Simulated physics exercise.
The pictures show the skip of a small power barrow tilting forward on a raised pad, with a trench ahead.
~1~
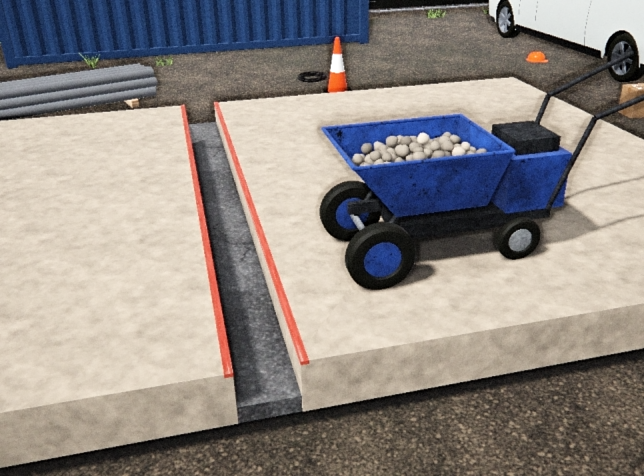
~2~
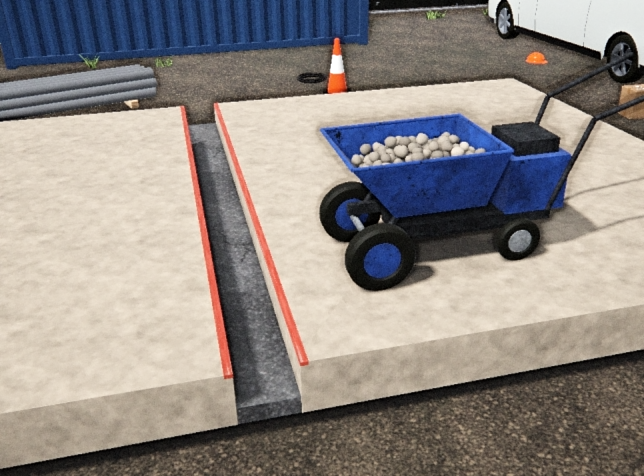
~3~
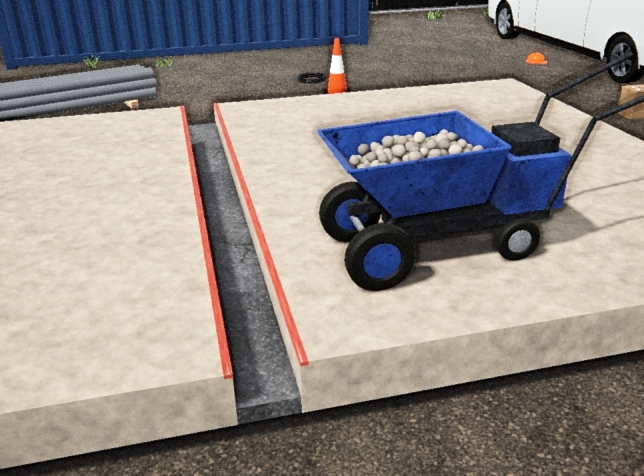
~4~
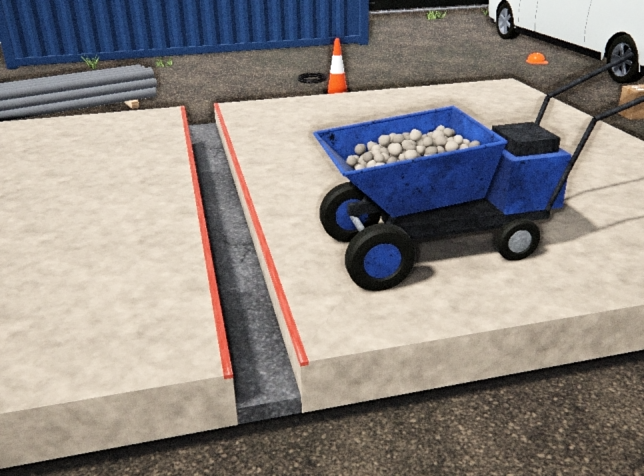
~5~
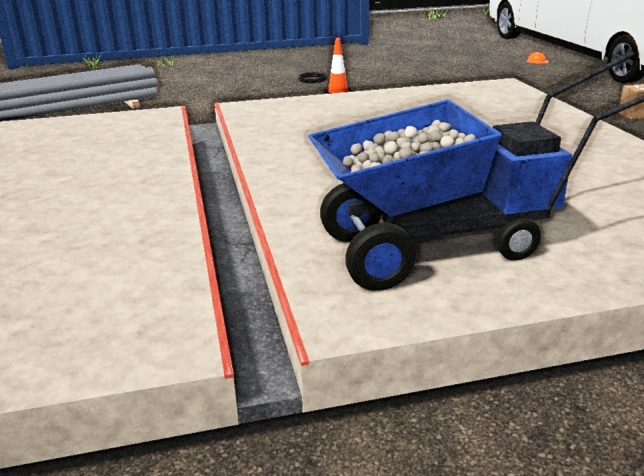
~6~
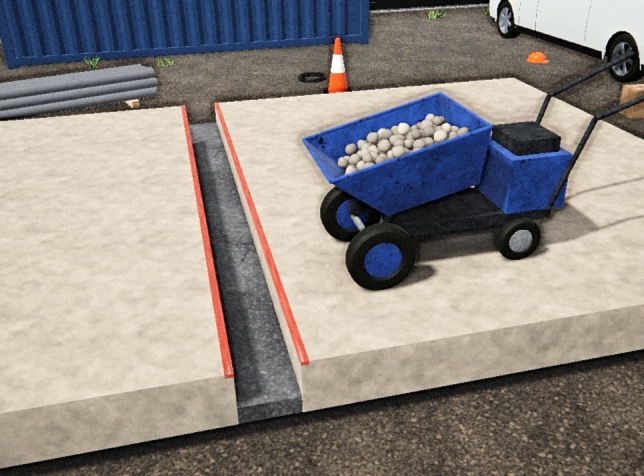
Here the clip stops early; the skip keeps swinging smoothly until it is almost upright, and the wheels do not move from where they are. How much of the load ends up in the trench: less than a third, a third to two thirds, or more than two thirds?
More than two thirds.
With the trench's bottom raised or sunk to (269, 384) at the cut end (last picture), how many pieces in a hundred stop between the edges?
It works out to some 80 percent.
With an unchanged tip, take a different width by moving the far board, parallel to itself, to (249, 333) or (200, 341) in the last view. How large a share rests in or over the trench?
Around 50 percent first, around 100 percent second.
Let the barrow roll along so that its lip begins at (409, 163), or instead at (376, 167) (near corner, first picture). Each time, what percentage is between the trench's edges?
Close to 60 in a hundred, and close to 90 in a hundred.
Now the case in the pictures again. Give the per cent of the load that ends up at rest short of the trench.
My estimate is around 0 percent.
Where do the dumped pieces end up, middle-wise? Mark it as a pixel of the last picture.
About (242, 296).
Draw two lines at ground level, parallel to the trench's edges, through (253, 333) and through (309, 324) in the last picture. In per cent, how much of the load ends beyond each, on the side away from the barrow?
I reckon some 50 per cent and some 100 per cent.
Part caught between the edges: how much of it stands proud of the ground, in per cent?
About 10 in a hundred.
Soon, skip tipped well over; all in the skip.
A while on, skip tipped steeply; most in the skip; a small part in or heaped over the trench; a small part falling.
Towards the end, skip tipped right over; a stray few in the skip; most in or heaped over the trench; a small part beyond it.
Finally, skip tipped right over; nearly all in or heaped over the trench; a small part beyond it.
